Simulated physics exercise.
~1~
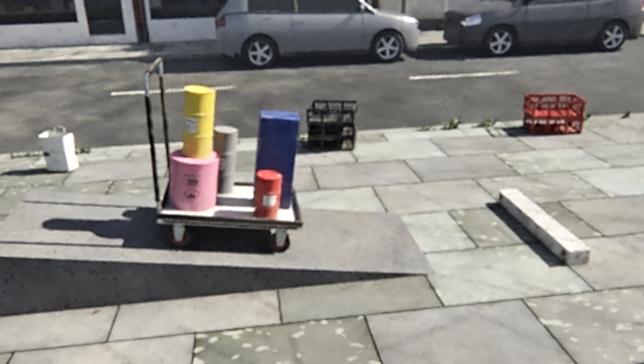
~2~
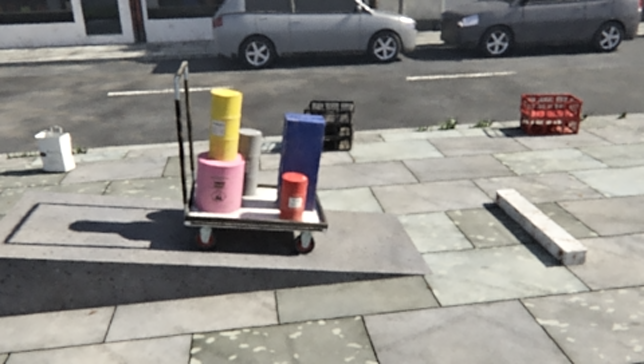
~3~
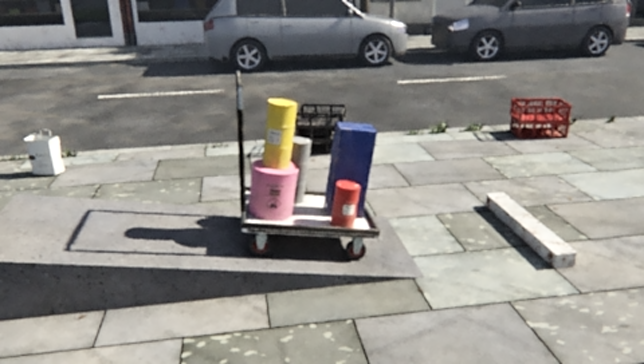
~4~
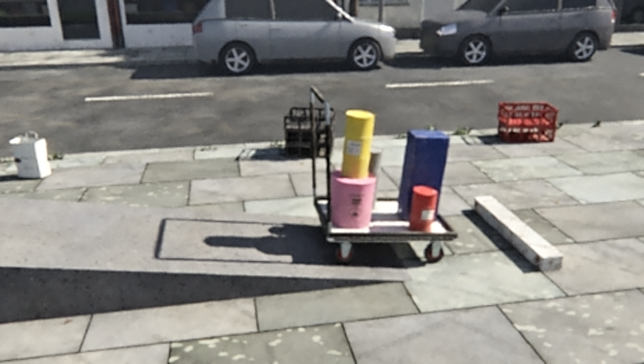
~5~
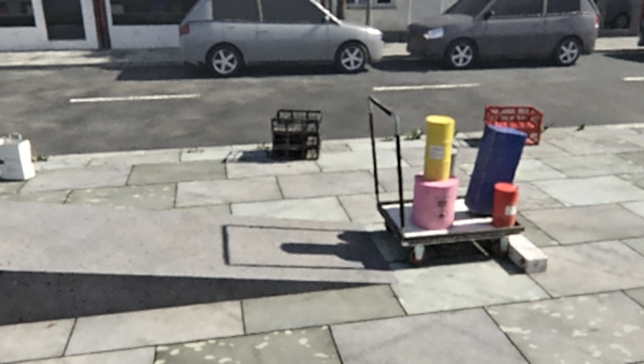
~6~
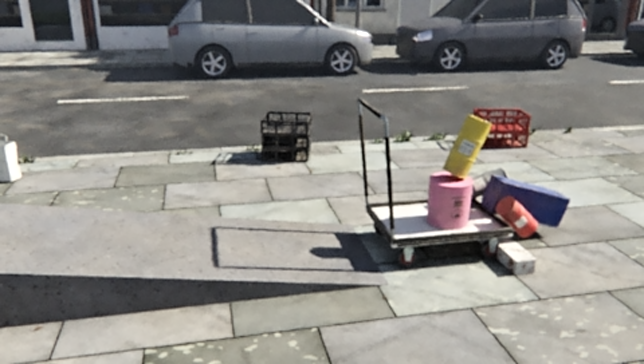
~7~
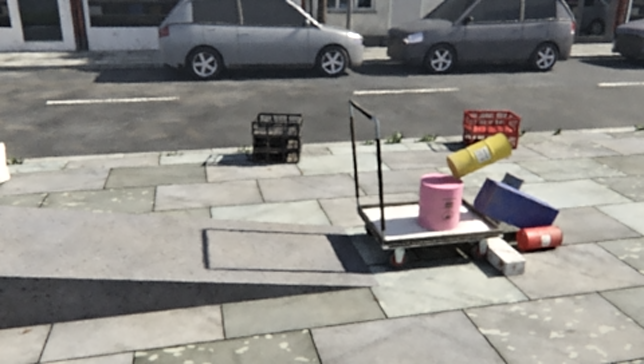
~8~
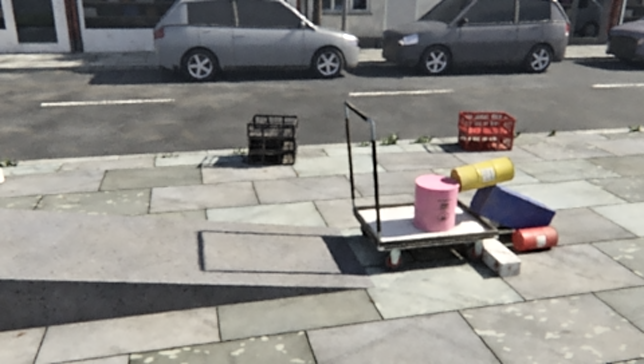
At first, a flat trolley carrying a pink pail with a yellow canister on top, a grey canister, a tall blue box and a red canister rolls rightward down a low ramp on a paved sidewalk. It leaves the ramp and crosses the paving toward a pale kerb block. The trolley stops at the block, and the blue box pitches forward. The box, the red canister and the grey canister tumble off the front, while the yellow canister tips from the pail. Finally, those three lie on the paving, the yellow canister rests on its side at the trolley's front, and the pail still stands aboard.
